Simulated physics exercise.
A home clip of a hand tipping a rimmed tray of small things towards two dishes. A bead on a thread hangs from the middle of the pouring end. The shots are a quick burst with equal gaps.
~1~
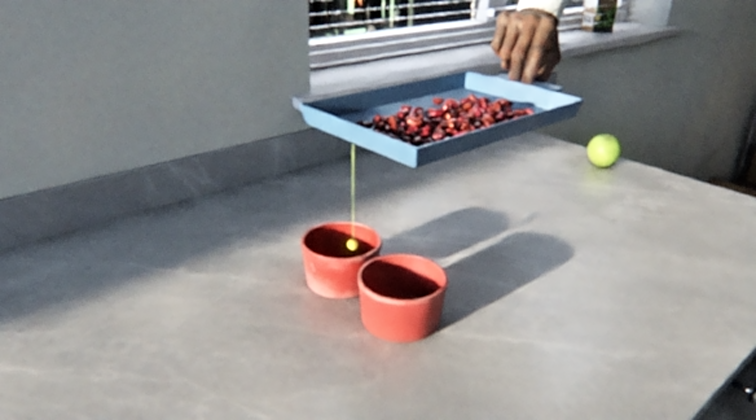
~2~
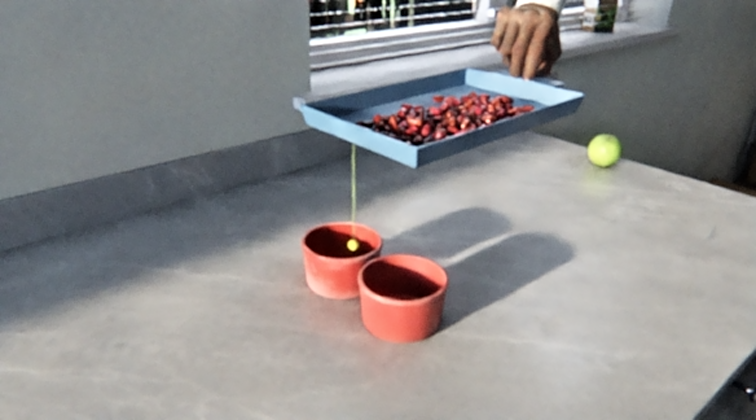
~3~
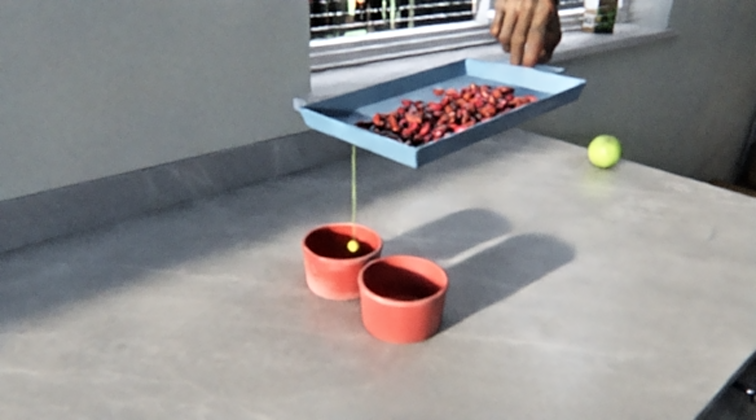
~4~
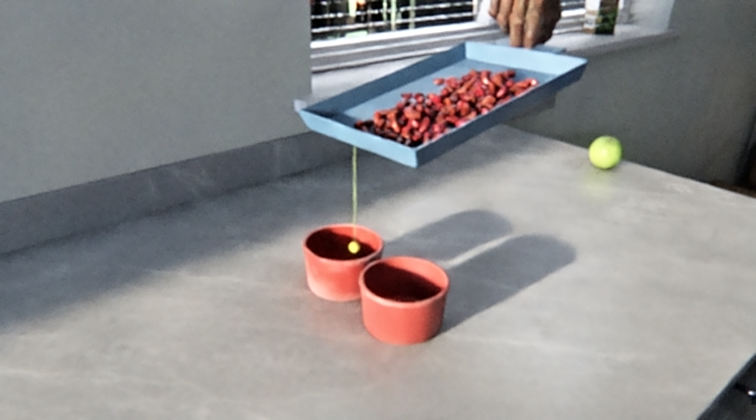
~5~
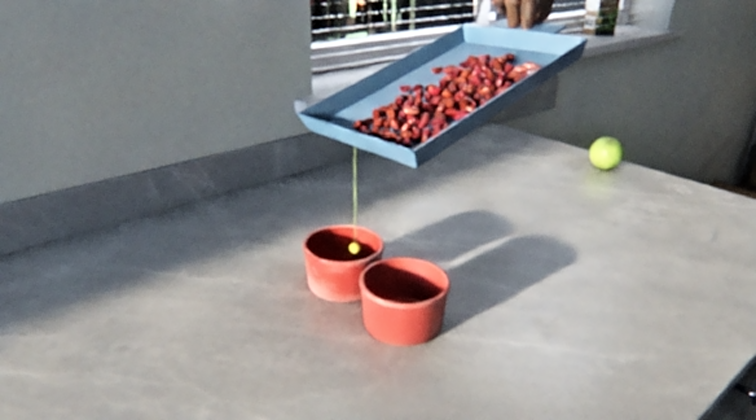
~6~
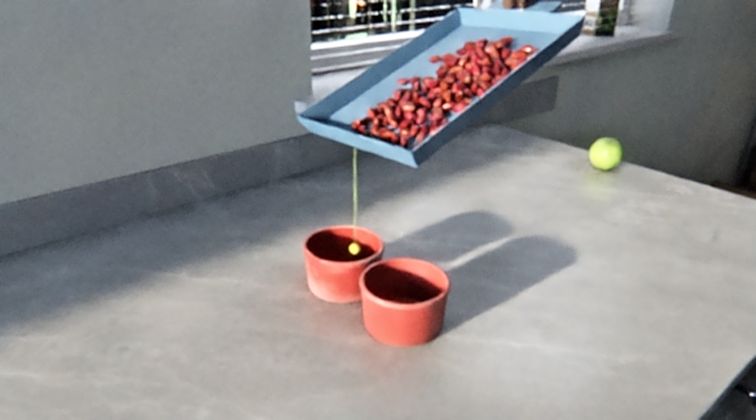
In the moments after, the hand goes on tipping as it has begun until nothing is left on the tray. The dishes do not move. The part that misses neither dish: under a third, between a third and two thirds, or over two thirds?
The two hold less than a third of the load.
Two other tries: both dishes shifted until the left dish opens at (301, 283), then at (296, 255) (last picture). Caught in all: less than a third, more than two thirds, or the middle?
The first try: In the middle band. The second: Over two thirds.
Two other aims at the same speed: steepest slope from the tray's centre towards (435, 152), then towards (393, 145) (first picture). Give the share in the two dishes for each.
The first gives 60 %, the second 10 %.
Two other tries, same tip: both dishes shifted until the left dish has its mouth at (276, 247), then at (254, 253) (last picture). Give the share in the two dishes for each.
Roughly 80 per cent, and 60 per cent.
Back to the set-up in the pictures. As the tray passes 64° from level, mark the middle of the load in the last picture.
At about (356, 108).
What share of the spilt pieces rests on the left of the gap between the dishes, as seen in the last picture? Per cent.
Close to 100 per cent.
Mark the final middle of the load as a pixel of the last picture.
Around (274, 314).
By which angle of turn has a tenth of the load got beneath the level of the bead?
Around 85° of tilt.
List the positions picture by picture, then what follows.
Corners of the pouring end at (307, 104) and (416, 145), level; middle of the load at (450, 119), kidney beans; left dish at (310, 268); right dish at (370, 309); bead on its thread at (353, 244), in the first picture.
Corners of the pouring end at (307, 105) and (417, 145), level; middle of the load at (450, 118), in the second picture.
Corners of the pouring end at (306, 107) and (416, 146), tipped barely, lowest at the left corner; middle of the load at (450, 112), in the third picture.
Corners of the pouring end at (306, 110) and (415, 146), tipped a little, lowest at the left corner; middle of the load at (450, 104), in the fourth picture.
Corners of the pouring end at (305, 112) and (413, 147), tipped clearly, lowest at the left corner; middle of the load at (449, 95), in the fifth picture.
Corners of the pouring end at (303, 115) and (411, 147), tipped clearly, lowest at the left corner; middle of the load at (446, 87); left dish at (313, 272); right dish at (372, 313), in the sixth picture.
Soon, tray tipped steeply; nearly all on the tray; a stray few in the air.
A while on, tray tipped past a quarter turn; about a quarter on the tray; about half outside both; about a quarter in the air.
Towards the end, tray tipped past a quarter turn; a stray few in the left dish; nearly all outside both.
Finally, tray tipped past a quarter turn; none in the right dish; a stray few in the left dish; nearly all outside both.
